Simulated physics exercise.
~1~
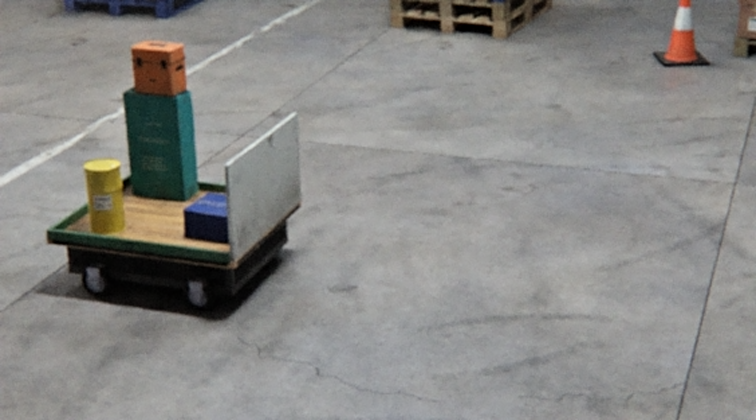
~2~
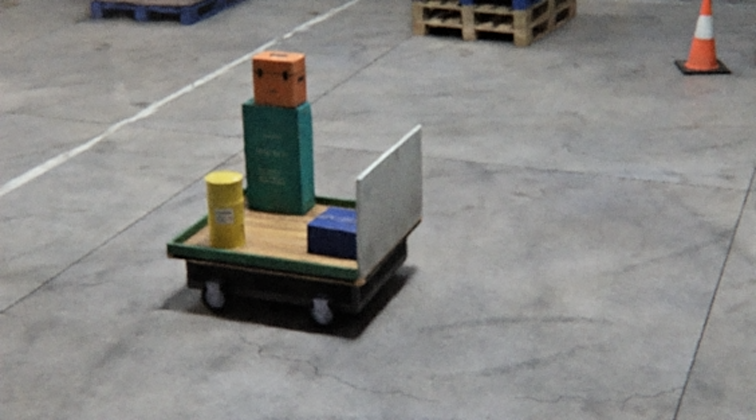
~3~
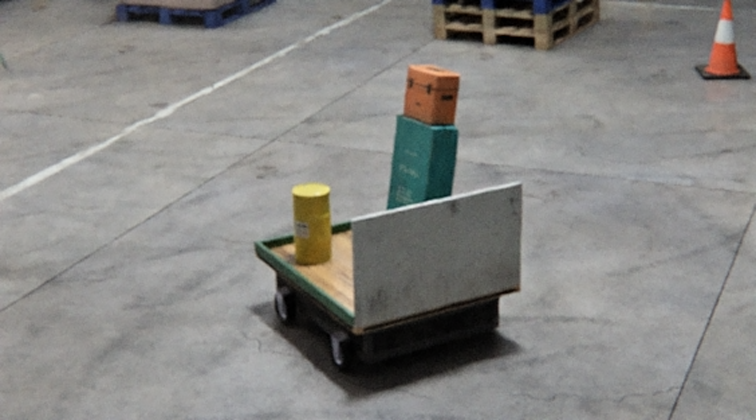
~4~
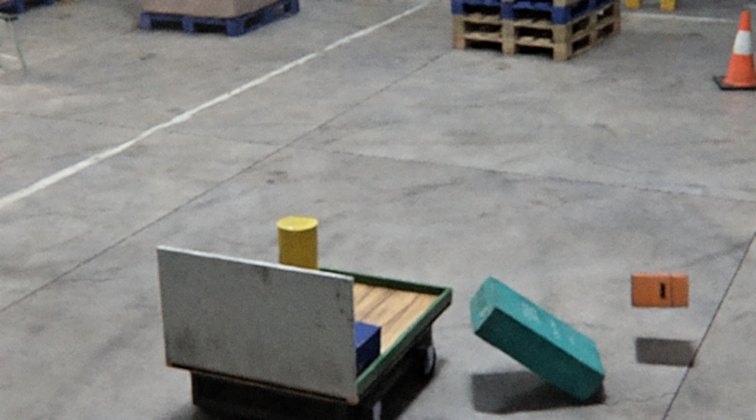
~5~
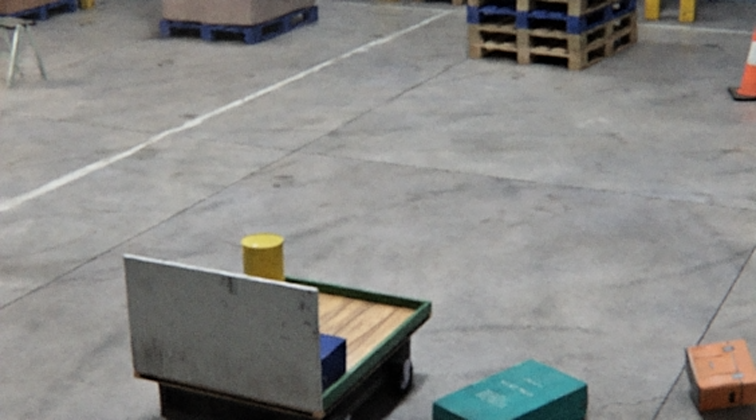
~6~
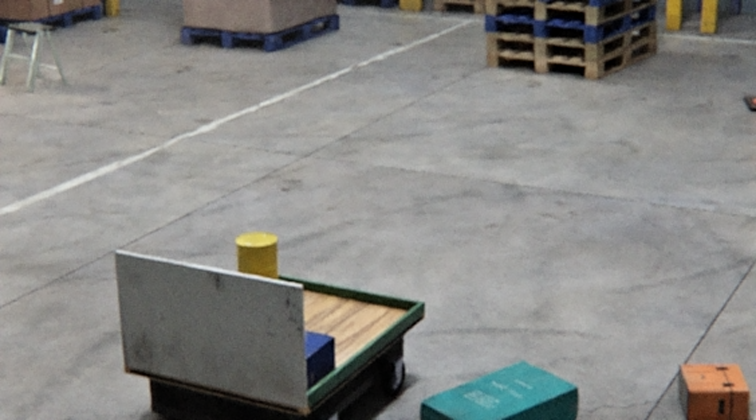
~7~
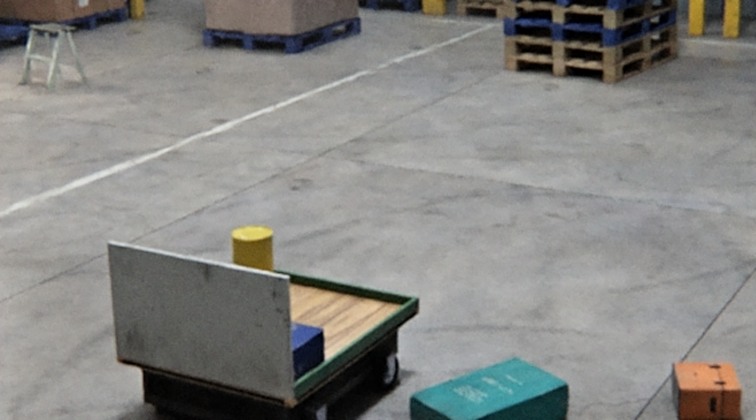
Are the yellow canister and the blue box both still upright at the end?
Yes, the yellow canister is still standing and the blue box is still upright, both on the deck of the cart.
A tall turquoise box and the orange toolbox stacked on it toppled off a flat cart as it rolled right across a warehouse floor and swung around, and both ended up on the concrete while the yellow canister and blue box stayed aboard.
